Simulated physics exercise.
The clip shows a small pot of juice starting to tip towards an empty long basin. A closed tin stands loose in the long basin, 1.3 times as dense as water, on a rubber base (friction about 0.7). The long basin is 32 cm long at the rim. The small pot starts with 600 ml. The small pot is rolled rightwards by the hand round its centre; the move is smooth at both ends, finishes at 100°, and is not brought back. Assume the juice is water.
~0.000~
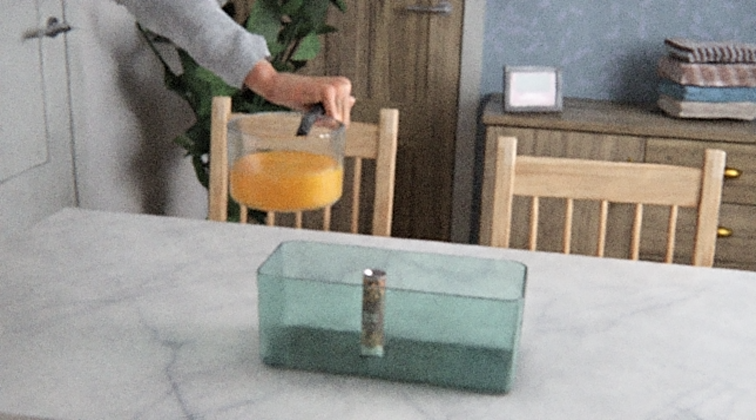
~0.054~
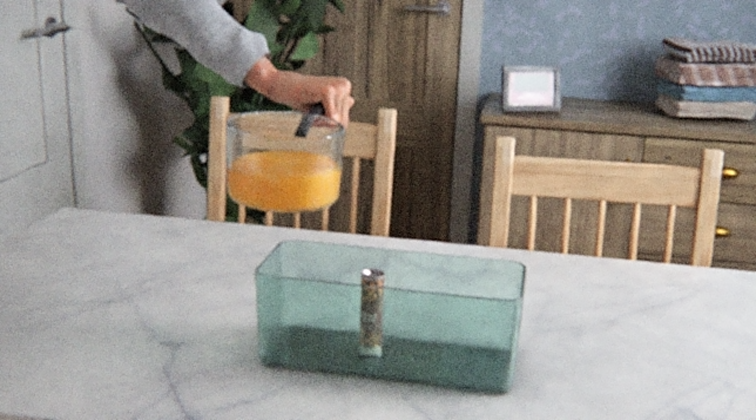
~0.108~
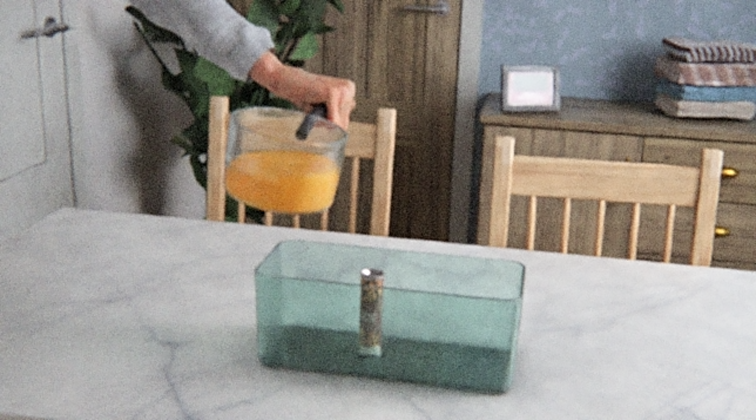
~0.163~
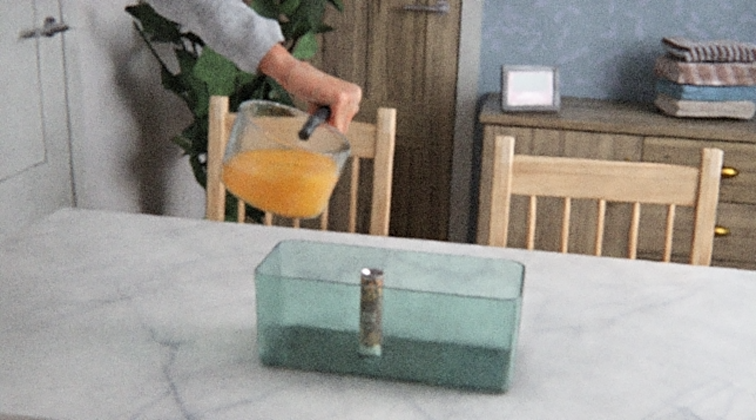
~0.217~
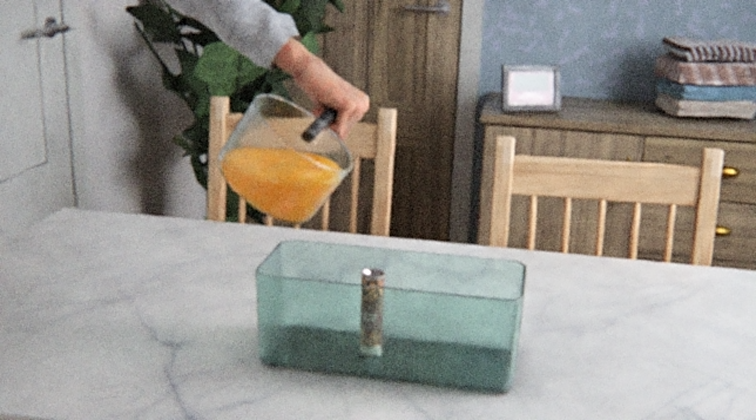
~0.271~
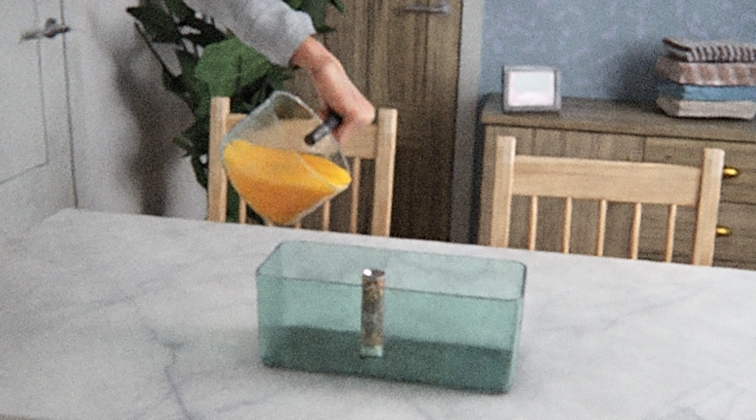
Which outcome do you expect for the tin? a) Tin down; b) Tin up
(a) Tin down.
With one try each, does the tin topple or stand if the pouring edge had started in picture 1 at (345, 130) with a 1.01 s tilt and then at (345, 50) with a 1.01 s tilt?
Run one: It tumbles. Run two: It does not tip.
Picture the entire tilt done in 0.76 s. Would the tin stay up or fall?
Tips over.
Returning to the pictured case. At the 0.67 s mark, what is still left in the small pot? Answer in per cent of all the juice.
Roughly 16 per cent.
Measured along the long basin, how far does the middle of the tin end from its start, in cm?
7.5 cm.
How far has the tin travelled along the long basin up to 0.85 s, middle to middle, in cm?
2 cm, roughly.
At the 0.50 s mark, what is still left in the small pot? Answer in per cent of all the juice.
Fraction remaining: Approx. 38 per cent.
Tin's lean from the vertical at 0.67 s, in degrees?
The tilt is near 5°.
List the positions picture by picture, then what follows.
Tilt 0°; pouring edge (343, 130); surface from (236, 159) to (340, 167); the long basin's rim runs from (270, 257) to (526, 283); the tin's top is at (374, 277), in the first picture.
Tilt 2°; pouring edge (342, 133); surface from (234, 158) to (339, 167), in the second picture.
Tilt 10°; pouring edge (345, 140); surface from (232, 157) to (338, 167), in the third picture.
Tilt 21°; pouring edge (348, 153); surface from (229, 156) to (339, 169), in the fourth picture.
Tilt 35°; pouring edge (349, 169); surface from (226, 151) to (342, 173), in the fifth picture.
Tilt 50°; pouring edge (346, 186); surface from (230, 141) to (346, 177), in the sixth picture.
Then, 0.50 s in, the tilt is 99° and 38 per cent is still to pour; the tin stands where it began.
Then, 0.67 s in, the tilt is 100° and 16 per cent is still to pour; the tin stands where it began.
Then, 0.85 s in, the tilt is 100° and 4 per cent is still to pour; the tin leans 25°.
Then, 1.04 s in, the tilt is 100° and 1 per cent is still to pour; the tin lies on its side.
Finally, the tin lies on its side.
